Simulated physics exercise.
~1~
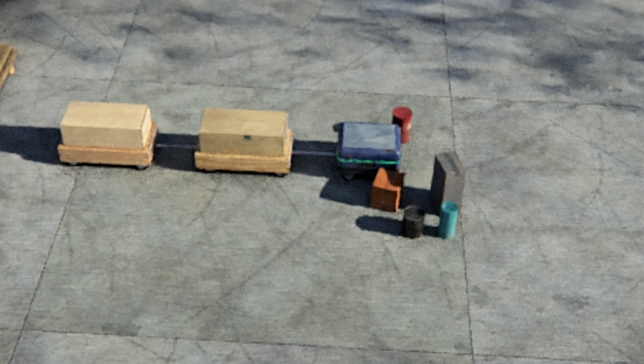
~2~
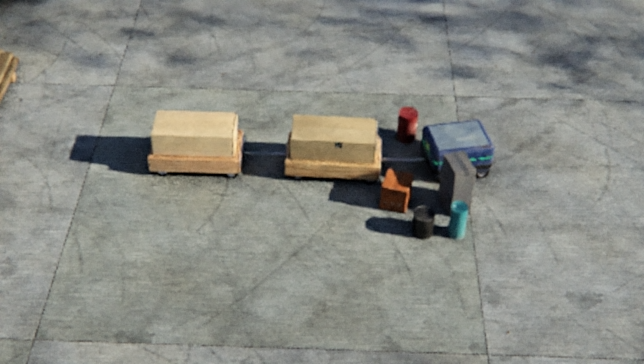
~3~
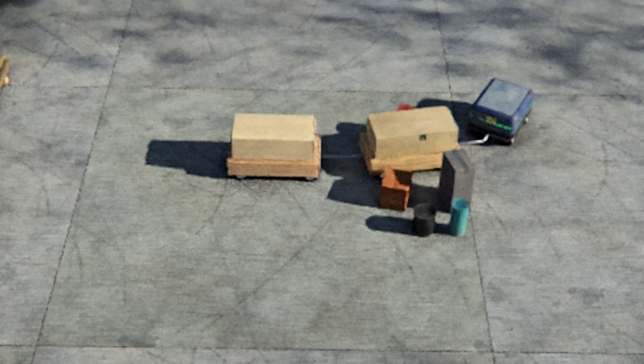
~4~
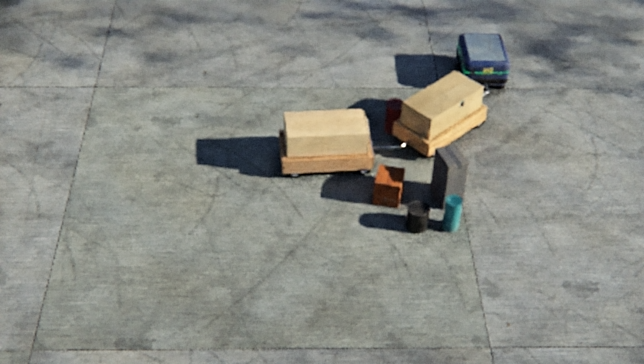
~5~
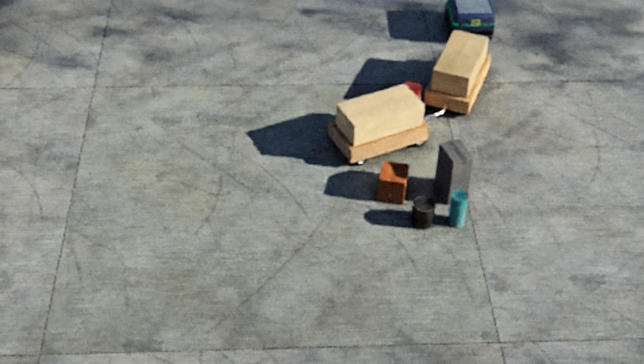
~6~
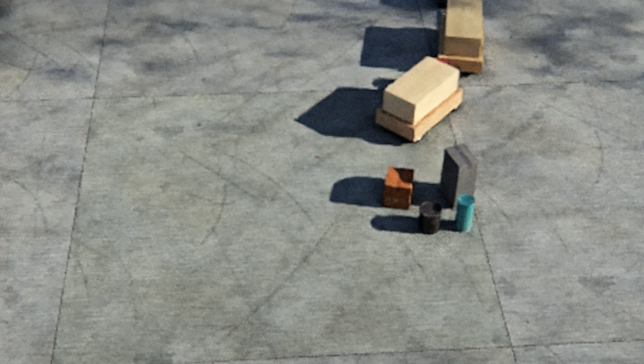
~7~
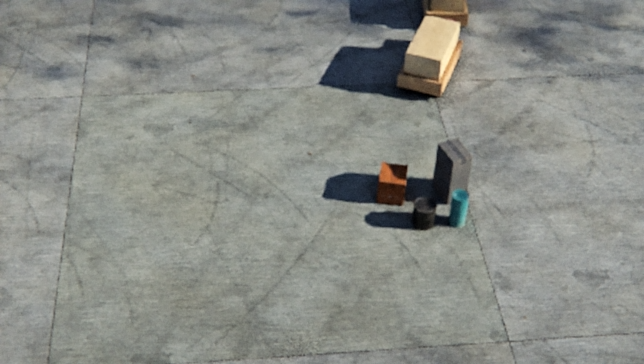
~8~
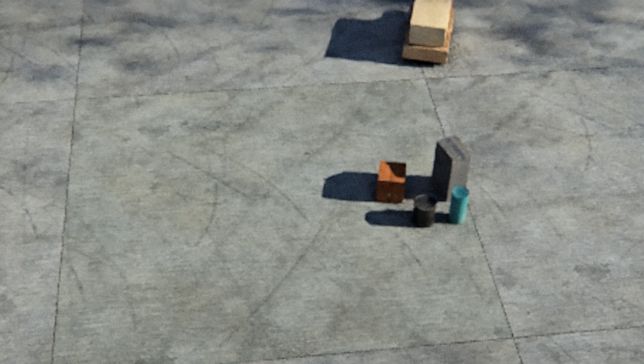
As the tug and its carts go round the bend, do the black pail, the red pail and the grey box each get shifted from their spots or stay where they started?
Only the red pail gets shifted, carried upward beside the carts as they round the bend. The black pail and the grey box stay where they started.
